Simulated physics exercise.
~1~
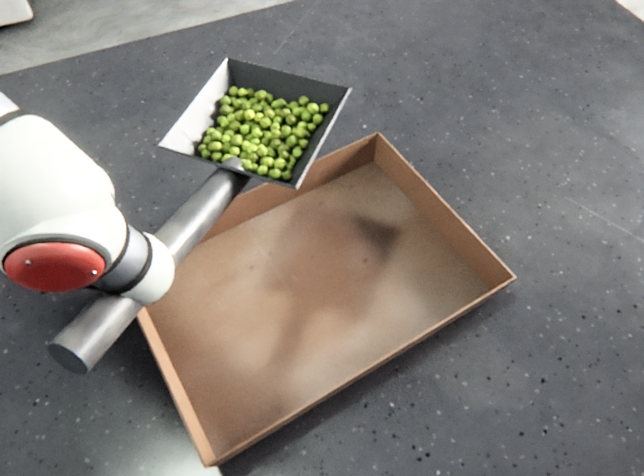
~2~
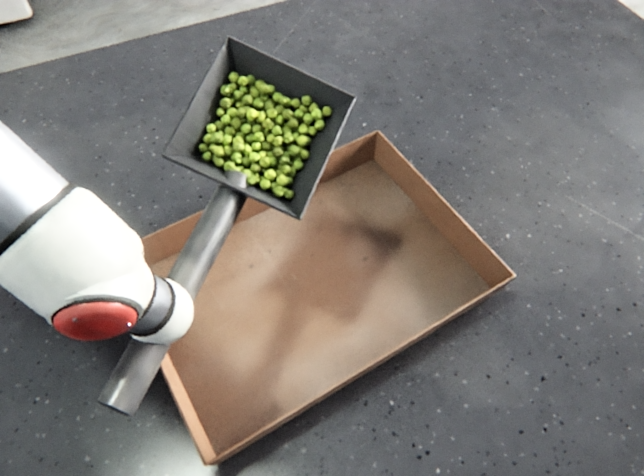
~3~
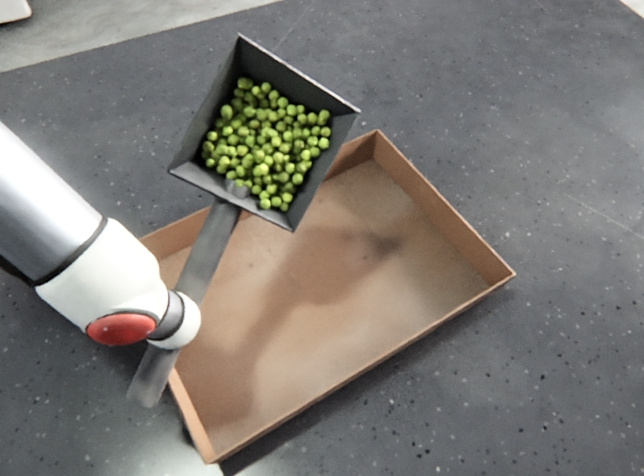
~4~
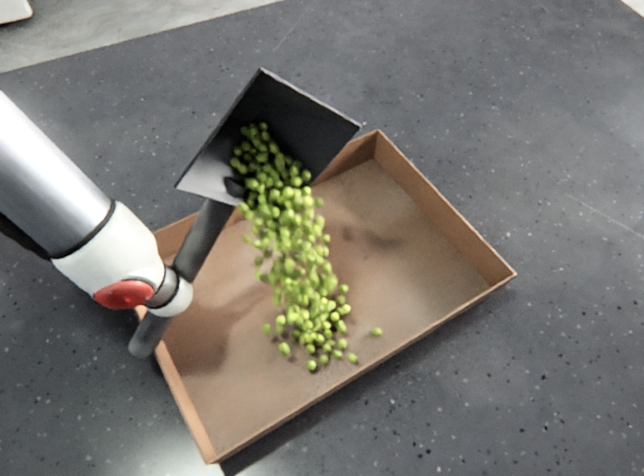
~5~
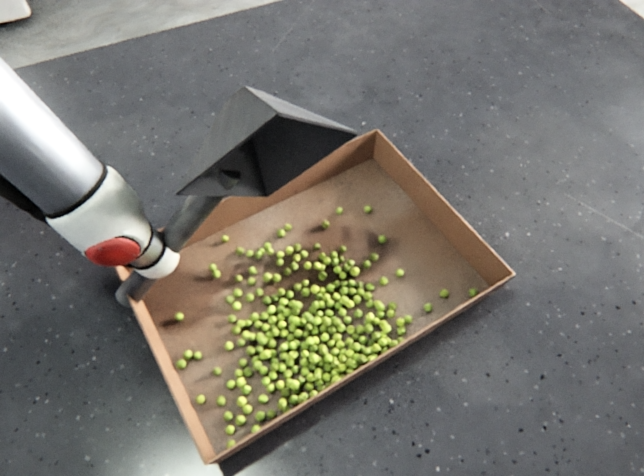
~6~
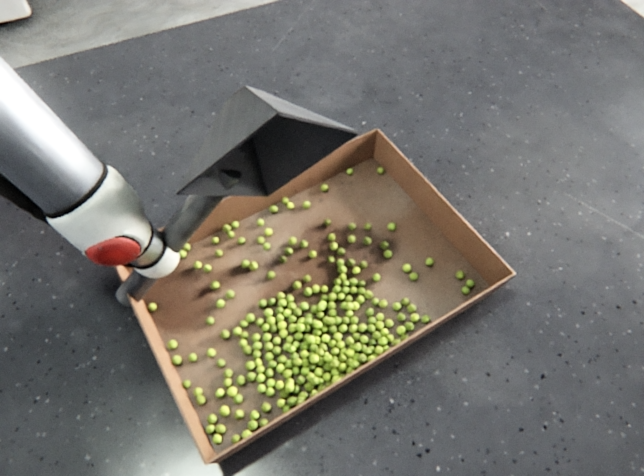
Green peas tumbled out of a dark scoop as a white and silver robot arm tipped it over a shallow brown tray. They spilled down in a stream, spread across the bottom, and settled mostly in a loose heap near the lower edge, leaving the scoop empty.
